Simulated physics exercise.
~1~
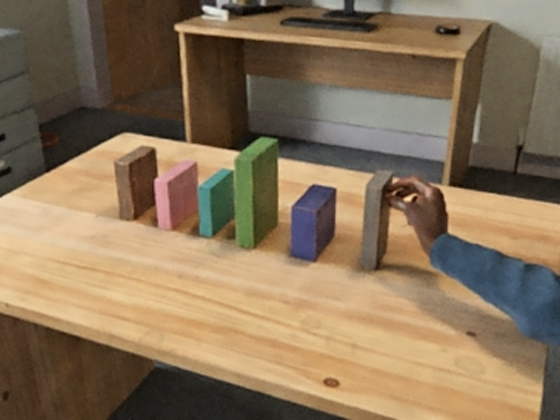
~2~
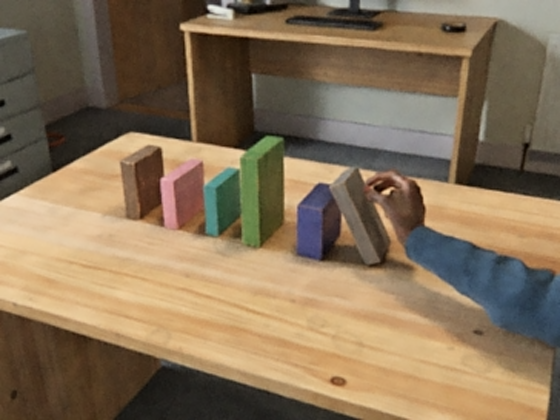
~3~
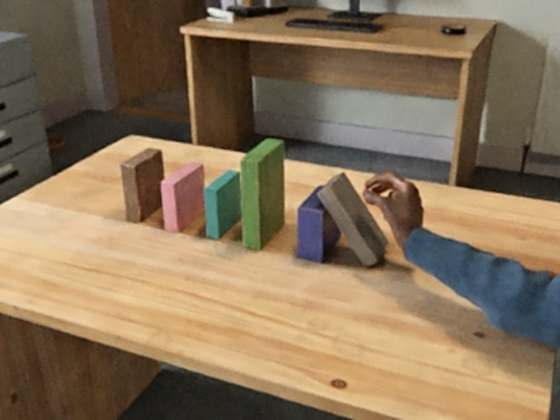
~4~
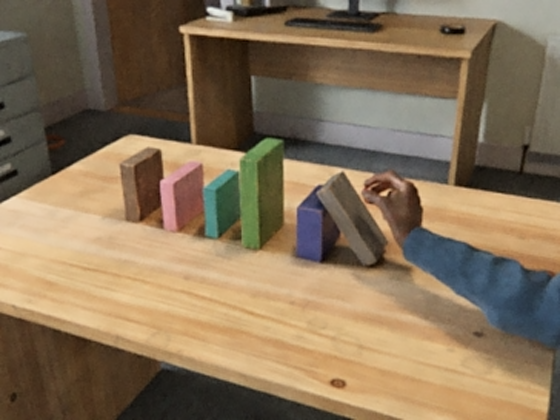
On a wooden table, a hand tipping a grey board left until it leans against the blue board, the others staying upright.
